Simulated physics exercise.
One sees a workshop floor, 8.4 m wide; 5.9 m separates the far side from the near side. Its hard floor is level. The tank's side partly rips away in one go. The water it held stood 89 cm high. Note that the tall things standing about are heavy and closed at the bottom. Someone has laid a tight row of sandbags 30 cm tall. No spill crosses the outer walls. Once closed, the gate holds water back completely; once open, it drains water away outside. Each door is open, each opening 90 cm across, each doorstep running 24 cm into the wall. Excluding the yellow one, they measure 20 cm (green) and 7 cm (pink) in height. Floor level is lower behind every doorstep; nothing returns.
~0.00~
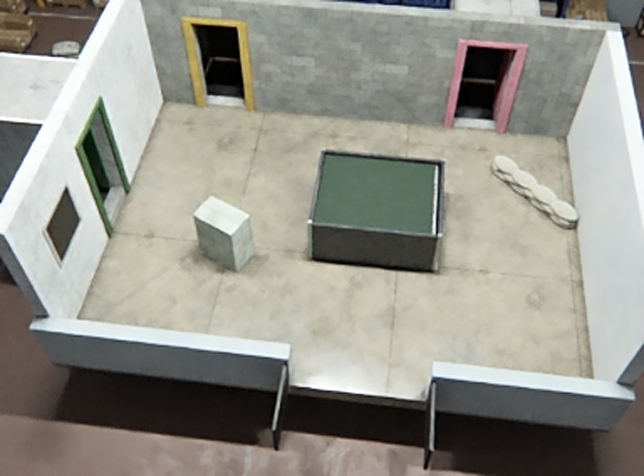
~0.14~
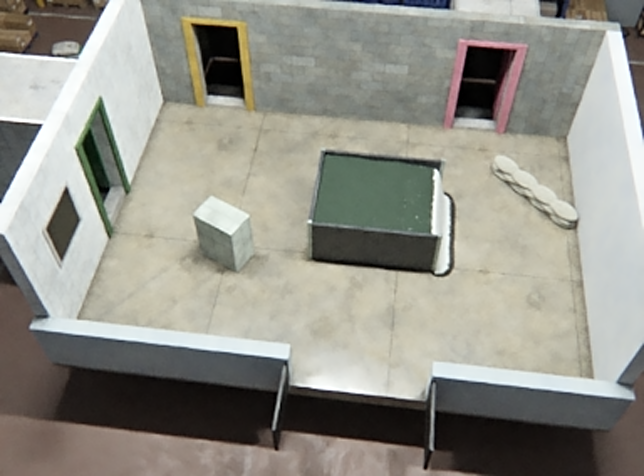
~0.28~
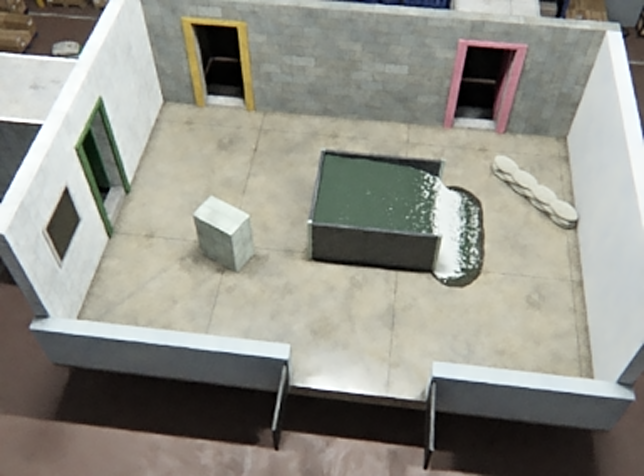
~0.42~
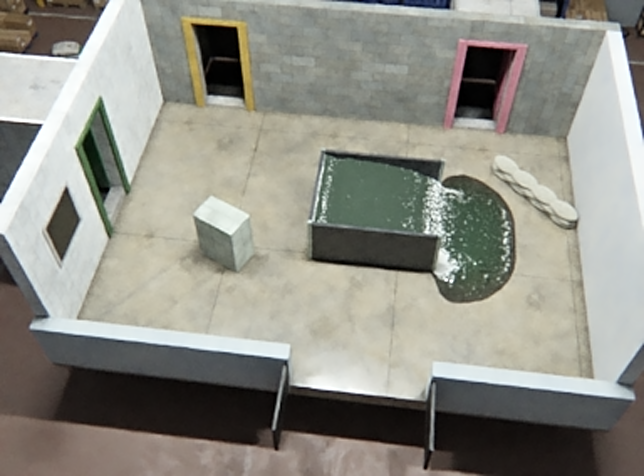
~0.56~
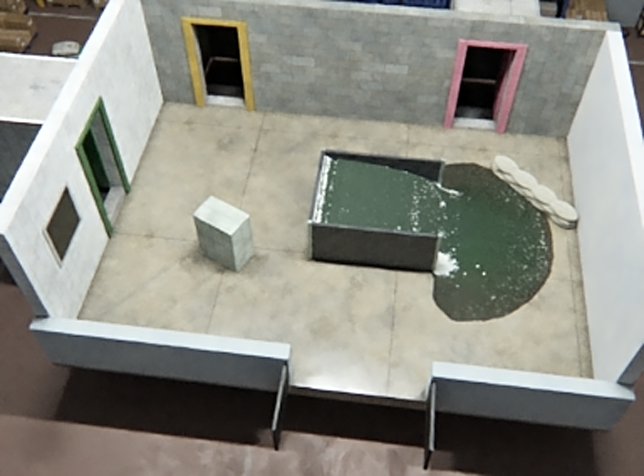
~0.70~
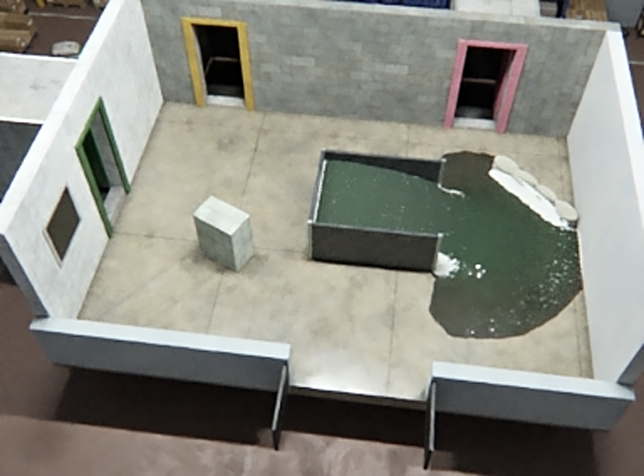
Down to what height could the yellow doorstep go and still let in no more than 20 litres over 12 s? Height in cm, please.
I would say down to about 6.5 cm.
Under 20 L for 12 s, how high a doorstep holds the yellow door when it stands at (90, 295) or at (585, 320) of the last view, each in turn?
About 12.0 cm, then about 26 cm.
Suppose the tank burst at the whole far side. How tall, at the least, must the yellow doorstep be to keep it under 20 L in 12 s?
A height of around 8.0 cm.
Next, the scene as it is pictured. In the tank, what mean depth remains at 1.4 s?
Close to 41 cm deep on average.
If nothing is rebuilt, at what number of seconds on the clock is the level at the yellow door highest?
Crest at t of about 11.0 s.
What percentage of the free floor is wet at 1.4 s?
I'd estimate about 20 percent.
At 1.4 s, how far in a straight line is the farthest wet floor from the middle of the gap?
Near 3.8 m, more or less.
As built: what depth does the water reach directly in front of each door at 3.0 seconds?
Yellow 0, green 0, pink 9 cm.
After 1.4 s water covers 20 % of the floor, deepest (62 cm) near (573, 240); it has not reached the yellow door.
After 3.0 s water covers 40 % of the floor, deepest (46 cm) near (589, 395); it has not reached the yellow door.
After 12.0 s water covers 100 % of the floor, deepest (11 cm) near (246, 113); 10 cm at the yellow door, 14 litres in over its 7 cm doorstep.
At the yellow door as built, the water arrived by 5.4 s and peaked near 10 cm at 10.8 s.
With a doorstep of 5 cm, 33 litres would have come in within the 12 s; with 7 cm, 14 litres. So under 20 litres takes about 6.5 cm.
